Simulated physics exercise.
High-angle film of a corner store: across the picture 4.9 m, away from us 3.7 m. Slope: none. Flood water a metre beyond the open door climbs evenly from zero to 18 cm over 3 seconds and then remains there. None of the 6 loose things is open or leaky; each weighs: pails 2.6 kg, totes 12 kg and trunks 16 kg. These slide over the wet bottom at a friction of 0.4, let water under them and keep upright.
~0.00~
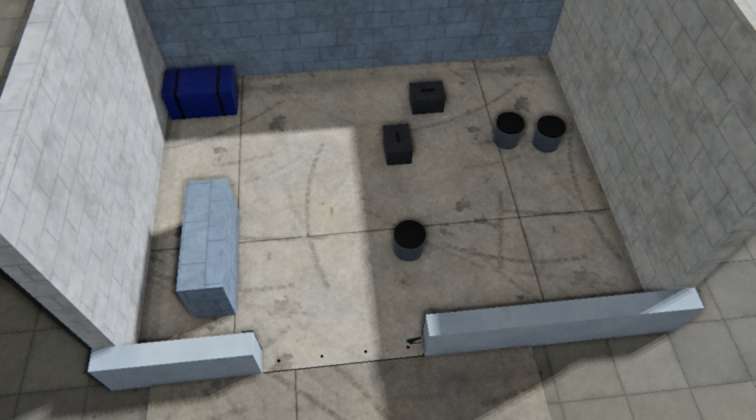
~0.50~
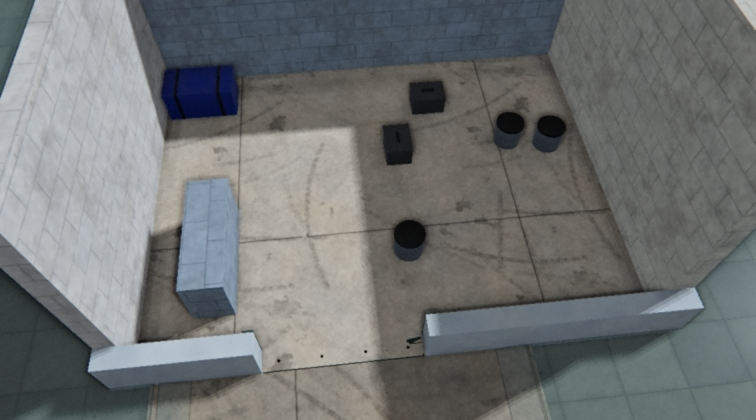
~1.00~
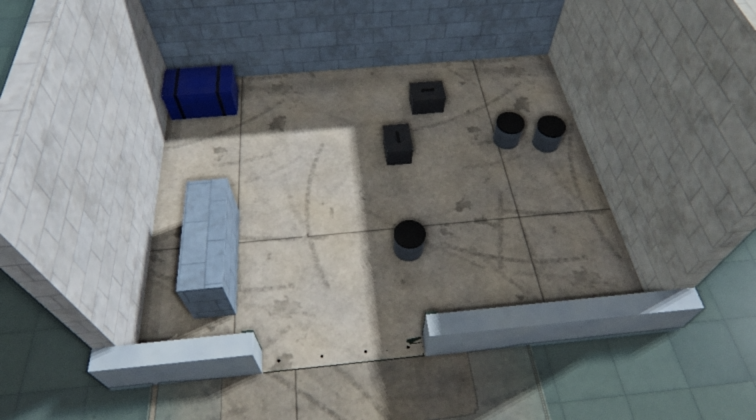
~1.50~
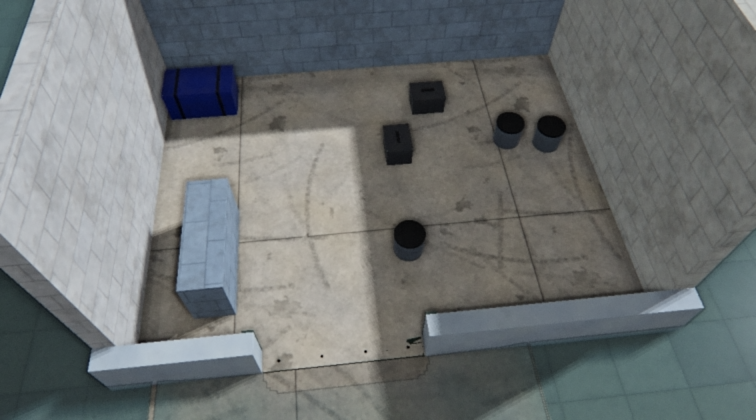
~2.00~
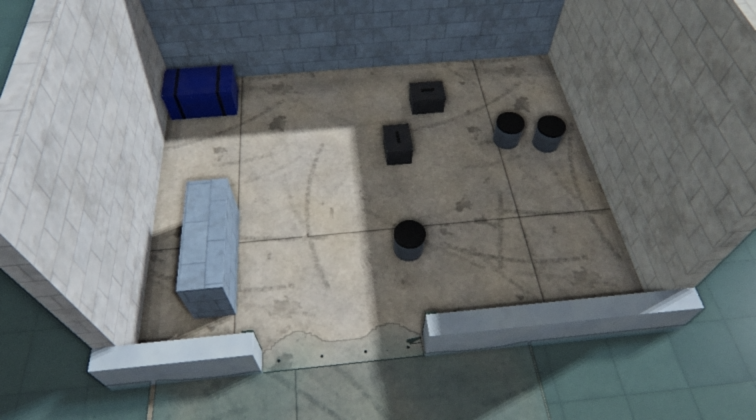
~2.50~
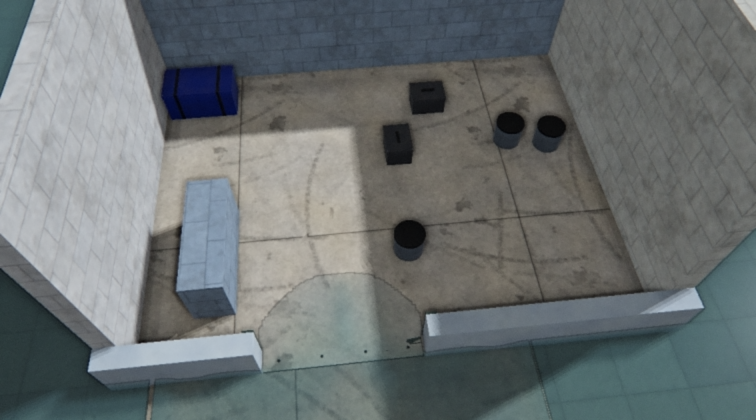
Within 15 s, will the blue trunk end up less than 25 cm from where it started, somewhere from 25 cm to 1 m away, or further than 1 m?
It will go beyond a metre.
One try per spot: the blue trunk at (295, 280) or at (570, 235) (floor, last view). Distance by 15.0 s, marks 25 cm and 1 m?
First try: It covers a big distance; second try: It covers a big distance.
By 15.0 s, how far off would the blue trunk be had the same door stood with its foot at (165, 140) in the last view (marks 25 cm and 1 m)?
Result for the blue trunk: Large displacement.
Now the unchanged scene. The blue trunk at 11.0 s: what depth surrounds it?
Roughly 8 cm at that moment.
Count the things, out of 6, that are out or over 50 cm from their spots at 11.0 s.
4 in all.
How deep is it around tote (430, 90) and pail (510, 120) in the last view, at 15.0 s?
Depths: Near 11 cm, then near 7 cm.
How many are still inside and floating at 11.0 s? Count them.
The count is 4.
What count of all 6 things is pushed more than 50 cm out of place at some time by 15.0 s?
Answer: 6.
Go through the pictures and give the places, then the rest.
The first picture shows the blue trunk at (198, 80), on the bottom; water covers 0.0 m2; 0 of 6 have shifted.
The second picture shows the blue trunk at (198, 80), on the bottom; water covers 0.0 m2; 0 of 6 have shifted.
The third picture shows the blue trunk at (198, 80) rests on the ground; water covers 0.0 m2; 0 of 6 have shifted.
The fourth picture shows the blue trunk at (198, 80) rests on the ground; water covers 0.0 m2; 0 of 6 have shifted.
The fifth picture shows the blue trunk at (198, 80), on the bottom; 0.1 m2 under water; 0 of 6 have shifted.
The sixth picture shows the blue trunk at (198, 80), on the bottom; 0.9 m2 under water; 0 of 6 have shifted.
After 3.5 s the blue trunk is near (198, 80), 0.0 m from its start, aground; 0 afloat.
After 6.8 s the blue trunk is near (196, 69), 0.1 m from its start, afloat; 1 afloat.
After 11.0 s the blue trunk is near (198, 158), 1.2 m from its start, afloat; 4 afloat.
After 15.0 s the blue trunk is near (185, 175), 1.4 m from its start, afloat; 6 afloat.
